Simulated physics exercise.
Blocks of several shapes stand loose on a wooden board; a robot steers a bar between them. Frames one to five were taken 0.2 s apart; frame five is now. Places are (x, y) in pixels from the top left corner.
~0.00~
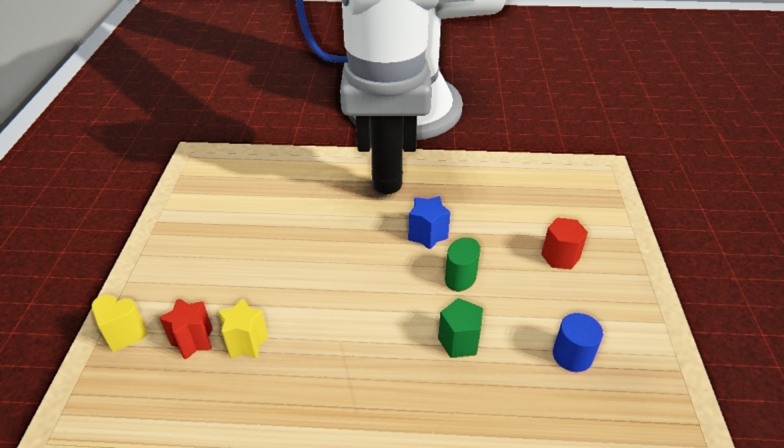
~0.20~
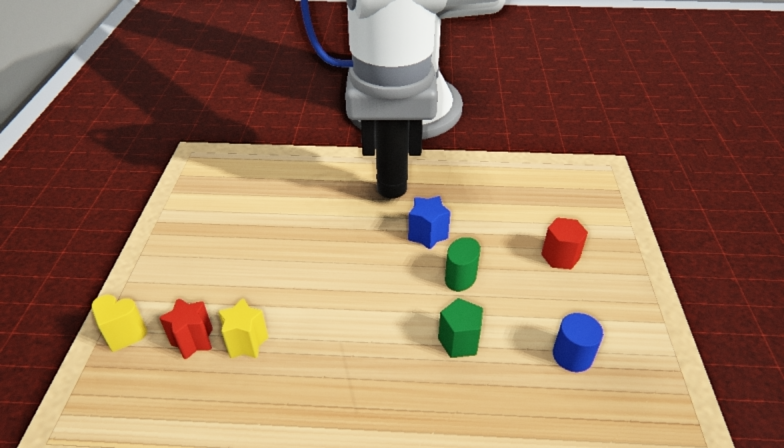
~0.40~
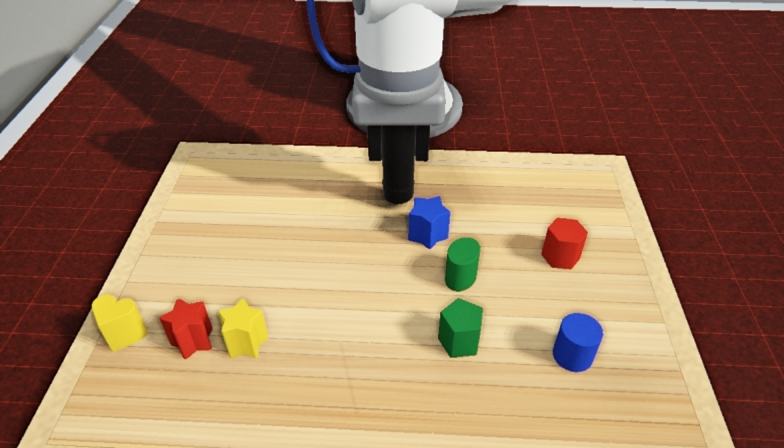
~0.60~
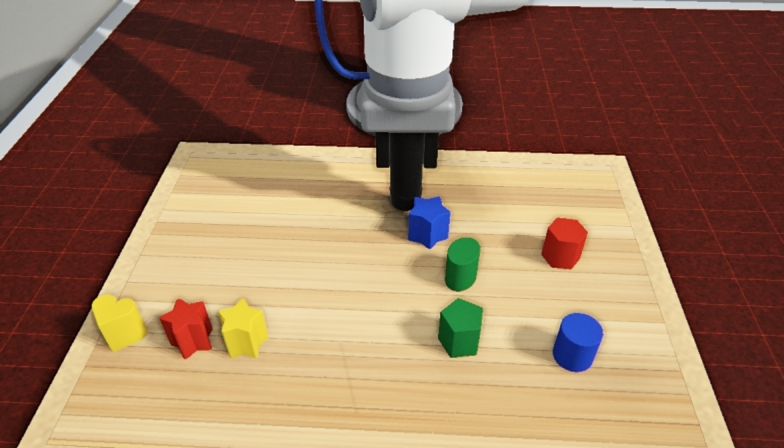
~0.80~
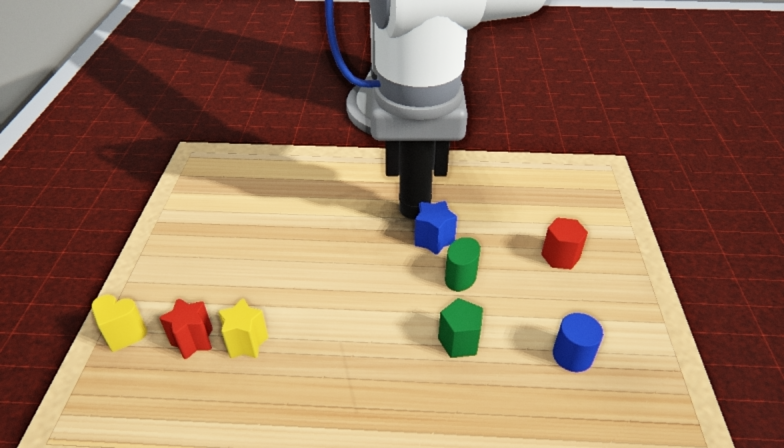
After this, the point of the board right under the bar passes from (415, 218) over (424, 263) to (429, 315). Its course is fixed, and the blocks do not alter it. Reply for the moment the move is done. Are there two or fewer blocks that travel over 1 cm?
Final answer: Yes.
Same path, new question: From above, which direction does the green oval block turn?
Looking down, it rotates clockwise.
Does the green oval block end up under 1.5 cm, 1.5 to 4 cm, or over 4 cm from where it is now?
My answer is that it shifts 1.5 to 4 cm.
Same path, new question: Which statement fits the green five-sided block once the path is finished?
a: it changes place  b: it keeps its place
Letter b.
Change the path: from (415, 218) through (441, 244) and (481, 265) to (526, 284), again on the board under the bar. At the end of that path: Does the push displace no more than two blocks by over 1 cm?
Yes, I think so.
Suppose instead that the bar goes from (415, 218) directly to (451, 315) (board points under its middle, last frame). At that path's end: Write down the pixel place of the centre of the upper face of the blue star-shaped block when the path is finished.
My best guess is (475, 247).
On the path given first. One third of the way, bar at (422, 240); blue star-shaped block at (454, 230), turned 60° anticlockwise; green oval block at (468, 253).
Two thirds of the way, bar at (427, 272); blue star-shaped block at (460, 239), turned 100° anticlockwise; green oval block at (486, 263), turned 25° clockwise.
At the end, bar at (430, 307); blue star-shaped block at (460, 239), turned 100° anticlockwise; green five-sided block unmoved; green oval block at (486, 263), turned 25° clockwise.
